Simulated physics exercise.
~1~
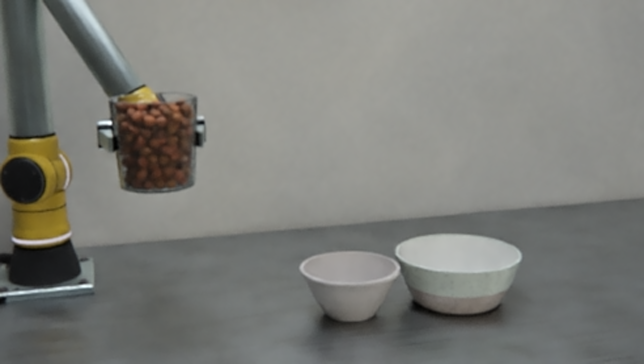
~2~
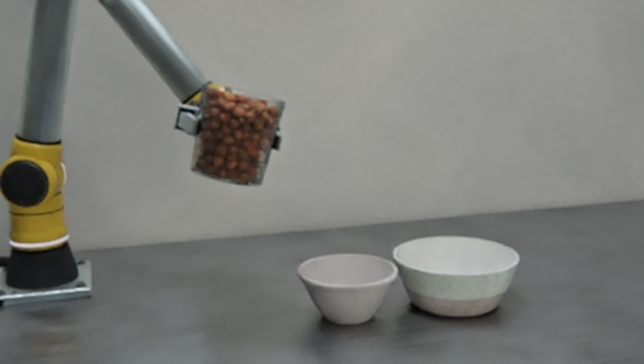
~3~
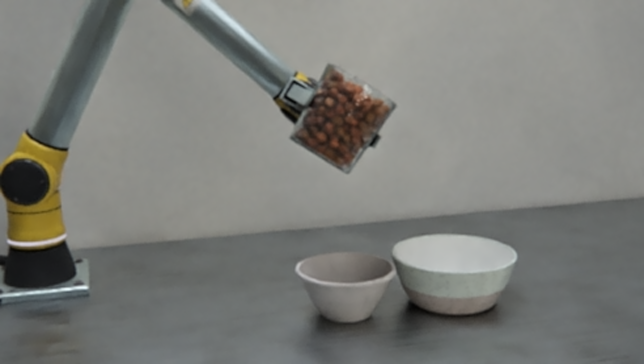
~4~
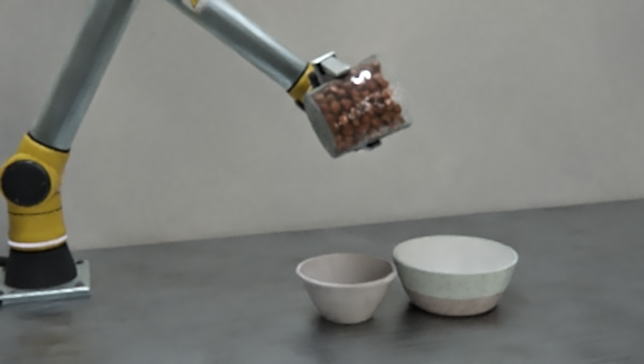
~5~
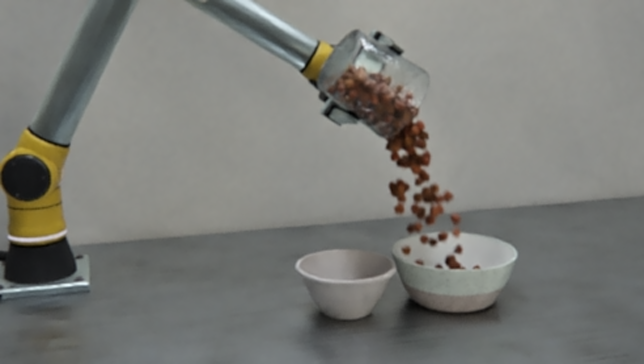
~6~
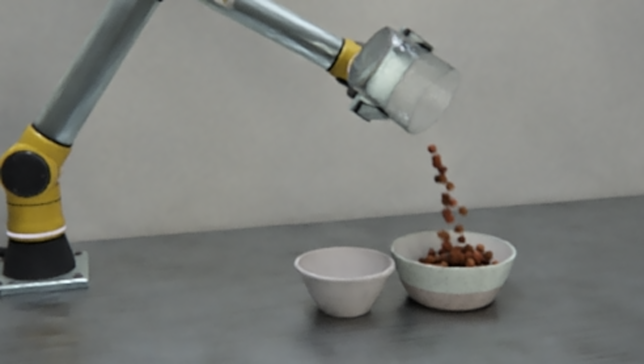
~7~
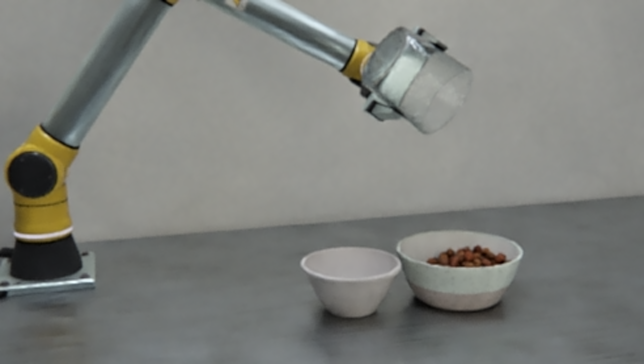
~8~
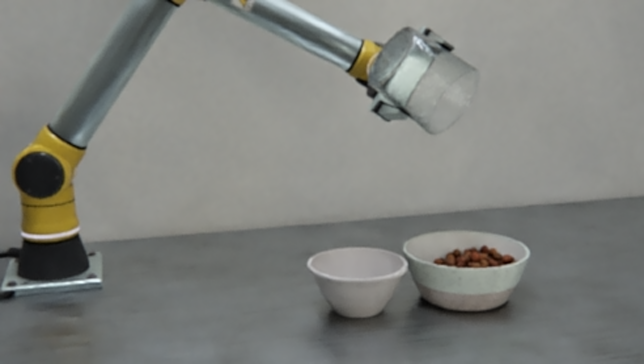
A yellow and grey robot arm carried a clear tumbler of brown nuts to the right, tipped it over and poured them into the larger, right-hand bowl, leaving them heaped there while the arm held the emptied tumbler tilted above.
